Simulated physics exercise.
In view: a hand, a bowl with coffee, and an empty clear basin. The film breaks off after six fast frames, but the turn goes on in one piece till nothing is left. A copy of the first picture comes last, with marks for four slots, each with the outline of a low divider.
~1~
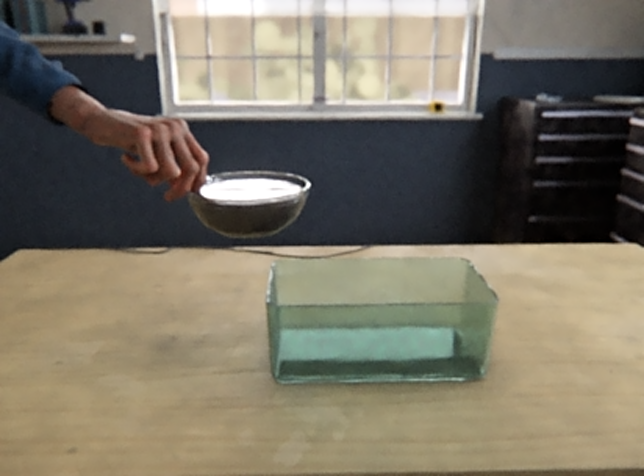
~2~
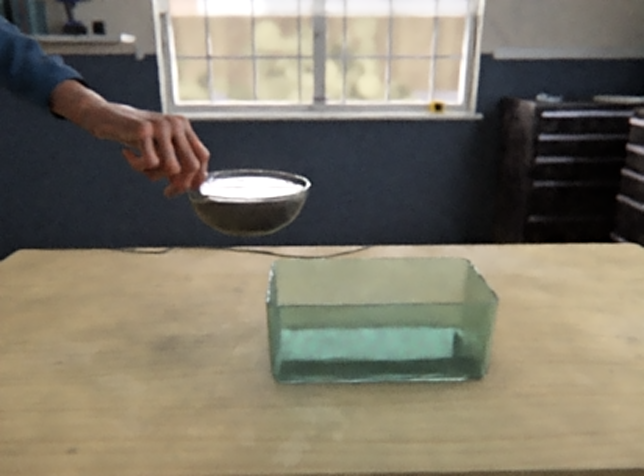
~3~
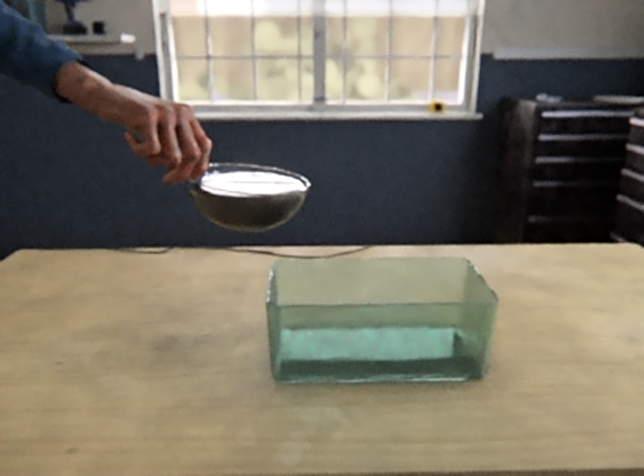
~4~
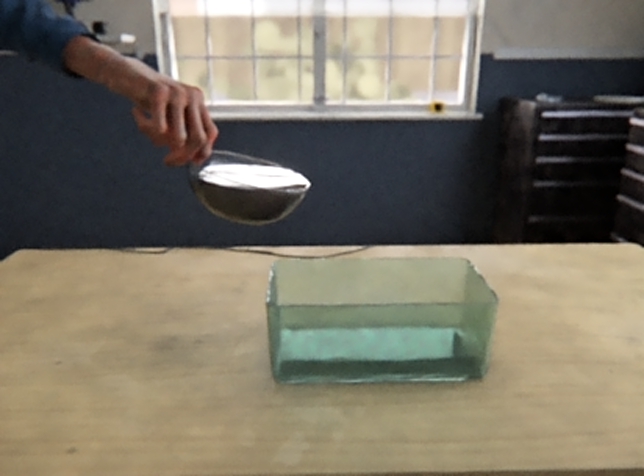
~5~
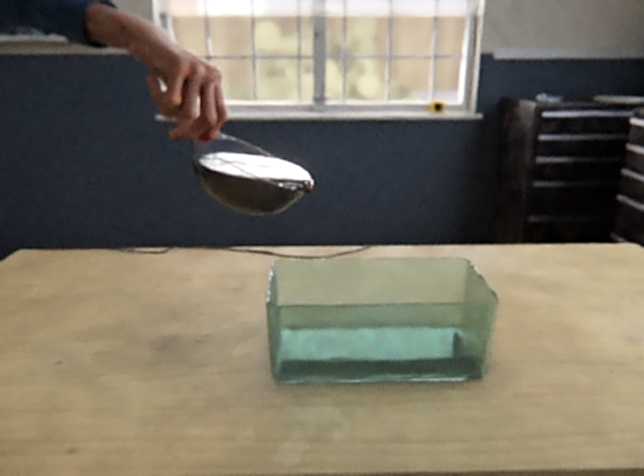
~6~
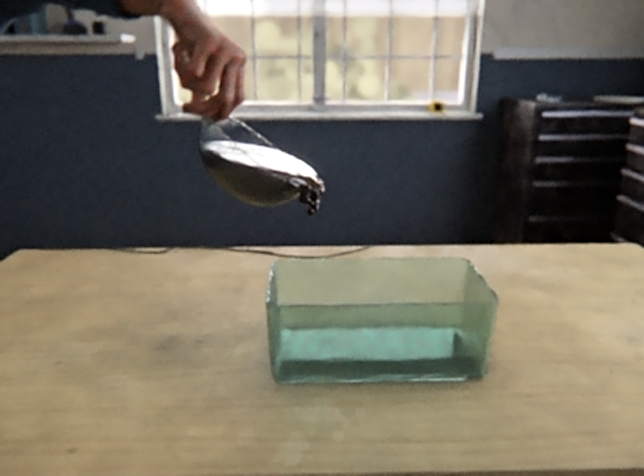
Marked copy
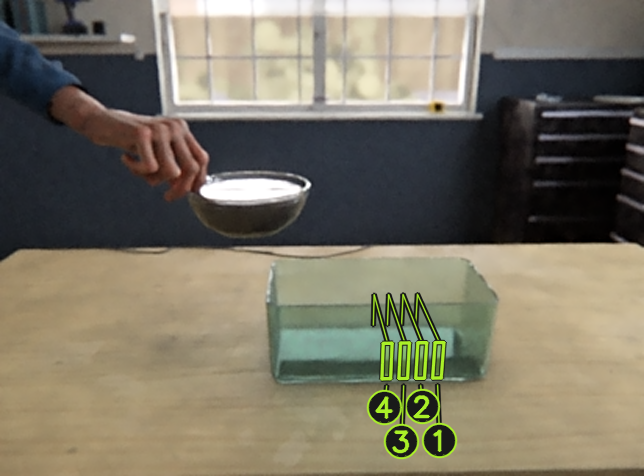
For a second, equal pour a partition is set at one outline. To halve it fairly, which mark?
It is 3.
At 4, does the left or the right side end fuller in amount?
The right one.
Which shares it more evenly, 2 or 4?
4.
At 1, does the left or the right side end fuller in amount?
The left one.
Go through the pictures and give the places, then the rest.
Upright, lip at (307, 184); basin from (271, 378) to (487, 375); nothing has left yet.
Upright, lip at (307, 184); nothing has left yet.
Tipped about 7°, lip at (307, 184); nothing has left yet.
Tipped about 15°, lip at (307, 184); nothing has left yet.
Tipped about 26°, lip at (307, 184); coffee is over the lip, down to (310, 188).
Tipped about 38°, lip at (307, 184); coffee is over the lip, down to (315, 209).
On the marked copy, 1 at (437, 384); 2 at (420, 385); 3 at (403, 385); 4 at (386, 385).
With 1, about 92 % ends left of the wall and 3 % right of it; 5 % is lost outside.
With 2, about 81 % ends left of the wall and 14 % right of it; 5 % is lost outside.
With 3, about 49 % ends left of the wall and 44 % right of it; 6 % is lost outside.
With 4, about 28 % ends left of the wall and 68 % right of it; 5 % is lost outside.
